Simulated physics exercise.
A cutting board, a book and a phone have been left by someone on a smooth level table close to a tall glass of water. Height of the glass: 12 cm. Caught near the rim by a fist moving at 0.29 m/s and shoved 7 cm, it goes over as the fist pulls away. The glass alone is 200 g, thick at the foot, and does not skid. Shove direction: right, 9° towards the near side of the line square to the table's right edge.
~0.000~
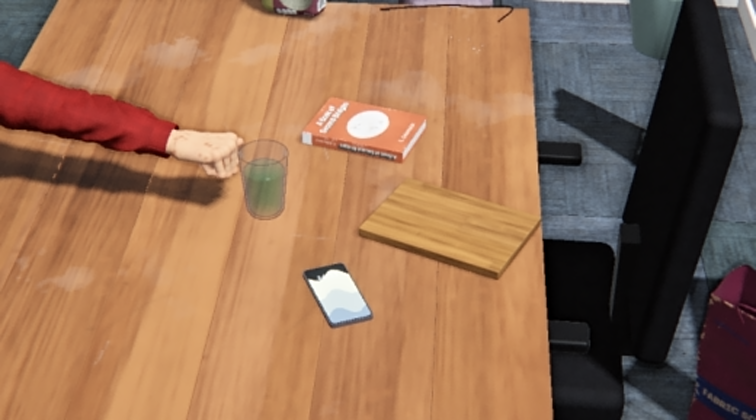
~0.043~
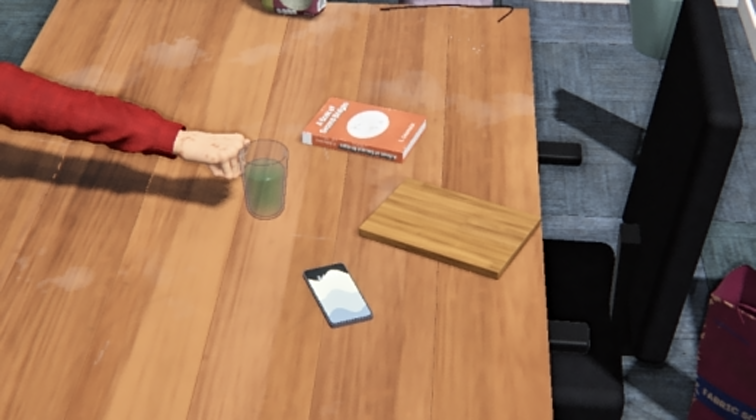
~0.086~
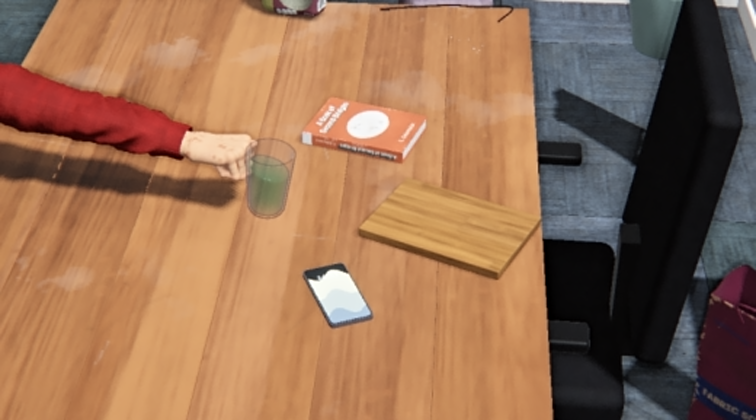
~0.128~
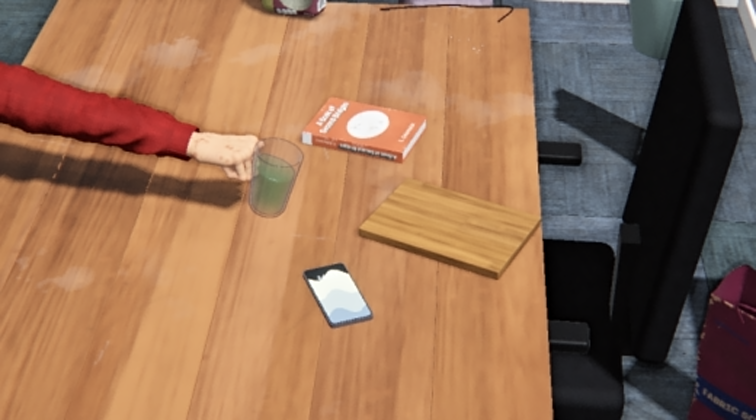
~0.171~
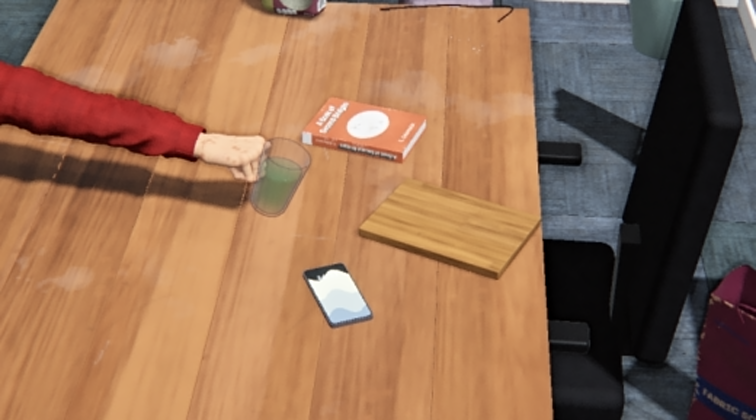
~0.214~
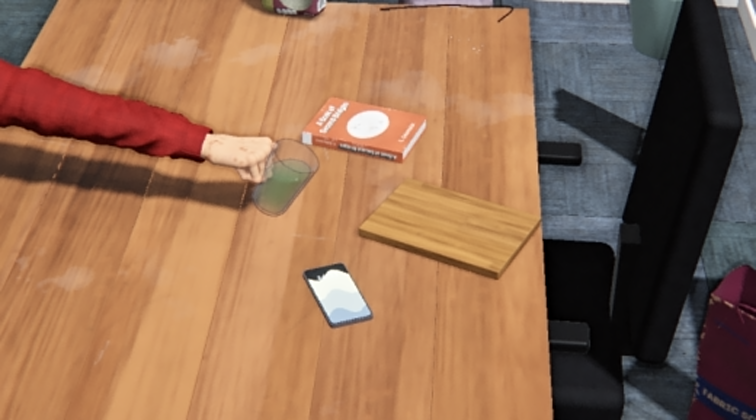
The clip opens on a wooden table where a red-sleeved arm reaches in from the left, its fist beside a tall glass of greenish liquid, near a book, a cutting board and a phone. The fist moves right against the glass near its rim, and the upright glass leans steadily further rightward.
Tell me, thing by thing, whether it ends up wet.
The cutting board gets wet, the book gets wet, the phone gets wet.
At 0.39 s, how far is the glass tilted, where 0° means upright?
It leans roughly 72° from upright.
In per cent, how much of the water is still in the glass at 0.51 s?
Some 62 in a hundred, give or take.
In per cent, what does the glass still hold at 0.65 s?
Roughly 34 %.
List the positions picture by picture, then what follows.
In the first picture, it leans 0°; the fist is at (223, 152); the water meets the walls at (243, 168) and (285, 170); the cutting board is at (451, 222); the book is at (366, 124); the phone is at (337, 293).
In the second picture, it leans 0°; the fist is at (230, 153); the water meets the walls at (243, 168) and (285, 169).
In the third picture, it leans 6°; the fist is at (237, 154); the water meets the walls at (248, 158) and (290, 172).
In the fourth picture, it leans 13°; the fist is at (244, 154); the water meets the walls at (255, 155) and (296, 172).
In the fifth picture, it leans 20°; the fist is at (251, 155); the water meets the walls at (262, 160) and (303, 170).
In the sixth picture, it leans 27°; the fist is at (258, 156); the water meets the walls at (266, 169) and (312, 168).
By 0.39 s the tilt is 72° and 99 per cent is in the glass, 0 has run off the table; wet so far, nothing.
By 0.51 s the tilt is 85° and 62 per cent is in the glass, 0 has run off the table; wet so far, cutting board.
By 0.65 s the tilt is 85° and 34 per cent is in the glass, 0 has run off the table; wet so far, cutting board.
By 0.89 s the tilt is 85° and 17 per cent is in the glass, 7 has run off the table; wet so far, cutting board, book, phone.
At rest 5 per cent is in the glass, 18 has run off the table; wet so far, cutting board, book, phone.
